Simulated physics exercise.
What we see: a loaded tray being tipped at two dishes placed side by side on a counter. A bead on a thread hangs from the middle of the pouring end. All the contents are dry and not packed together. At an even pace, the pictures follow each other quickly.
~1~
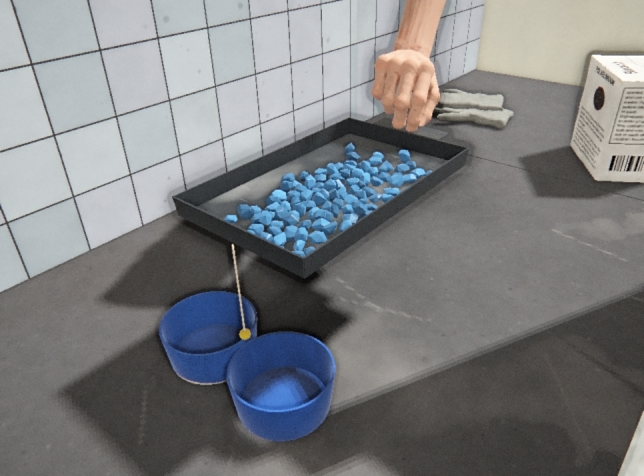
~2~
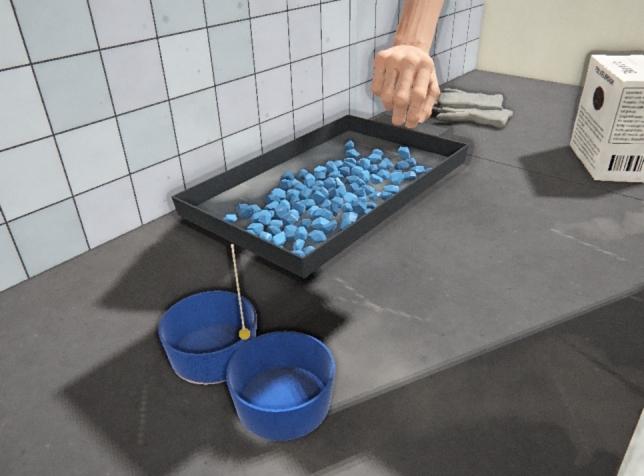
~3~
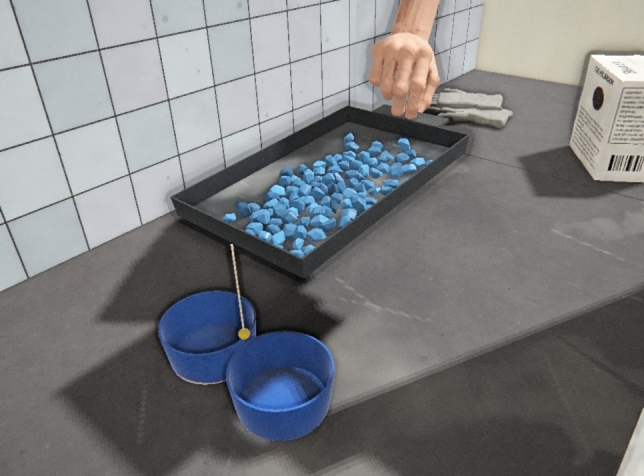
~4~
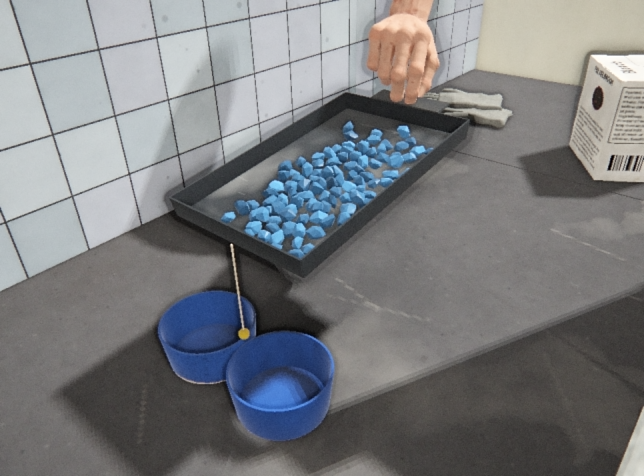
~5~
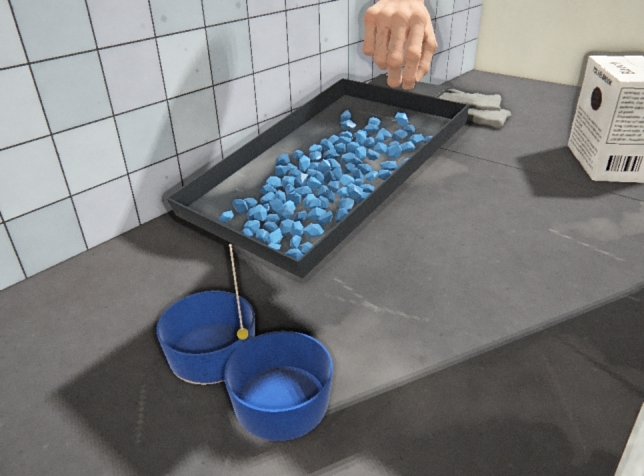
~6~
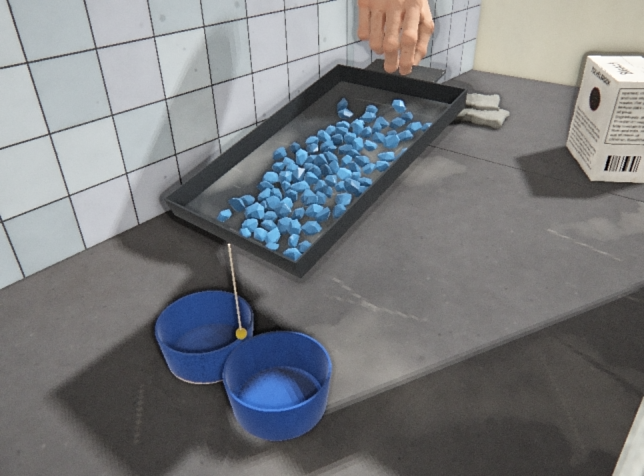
A dark rectangular tray of blue stones tilts on a grey counter beside a pale tiled wall, seen from above at an angle. Two blue dishes sit side by side below its near end, where a yellow bead hangs on a thread, with a white box at right. A hand at the far end raises that side gradually, steepening the tray while the stones stay heaped inside.
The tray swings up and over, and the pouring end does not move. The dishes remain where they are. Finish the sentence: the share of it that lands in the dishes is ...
... below one half.
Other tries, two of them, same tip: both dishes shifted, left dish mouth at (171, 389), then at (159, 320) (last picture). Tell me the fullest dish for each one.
The left of the pair the first time, the right of the pair the second.
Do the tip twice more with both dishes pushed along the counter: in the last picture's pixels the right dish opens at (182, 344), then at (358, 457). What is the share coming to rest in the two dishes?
I'd expect some 30 percent, and then some 40 percent.
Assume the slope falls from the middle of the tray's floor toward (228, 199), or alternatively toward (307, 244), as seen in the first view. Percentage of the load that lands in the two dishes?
Lab note: Case 1 near 90 %, case 2 near 50 %.
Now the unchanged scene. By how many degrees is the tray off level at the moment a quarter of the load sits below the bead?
Near 100 degrees.
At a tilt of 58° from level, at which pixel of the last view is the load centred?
Roughly at (253, 207).
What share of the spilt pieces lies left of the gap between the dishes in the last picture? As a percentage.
My estimate is some 90 per cent.
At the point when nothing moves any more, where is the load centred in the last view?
At about (179, 440), give or take.
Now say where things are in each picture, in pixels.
Corners of the pouring end at (175, 196) and (303, 256), level; middle of the load at (334, 195), aquarium stones; left dish at (173, 361); right dish at (244, 416); bead on its thread at (245, 334), in the first picture.
Corners of the pouring end at (175, 196) and (303, 256), level; middle of the load at (333, 193), in the second picture.
Corners of the pouring end at (174, 196) and (302, 257), tipped barely, level across its low end; middle of the load at (333, 189), in the third picture.
Corners of the pouring end at (172, 197) and (300, 258), tipped a little, level across its low end; middle of the load at (332, 183), in the fourth picture.
Corners of the pouring end at (170, 198) and (298, 259), tipped a little, level across its low end; middle of the load at (329, 177), in the fifth picture.
Corners of the pouring end at (167, 198) and (295, 260), tipped clearly, level across its low end; middle of the load at (326, 171); left dish at (169, 361); right dish at (240, 415), in the sixth picture.
Soon after the last picture, tray tipped steeply; all on the tray.
A little later, tray tipped right over; about two thirds on the tray; a stray few in the right dish; a stray few in the left dish; a small part outside both; about a quarter in the air.
Later still, tray tipped past a quarter turn; a small part in the right dish; a small part in the left dish; most outside both.
At rest, tray tipped past a quarter turn; a small part in the right dish; a small part in the left dish; most outside both.
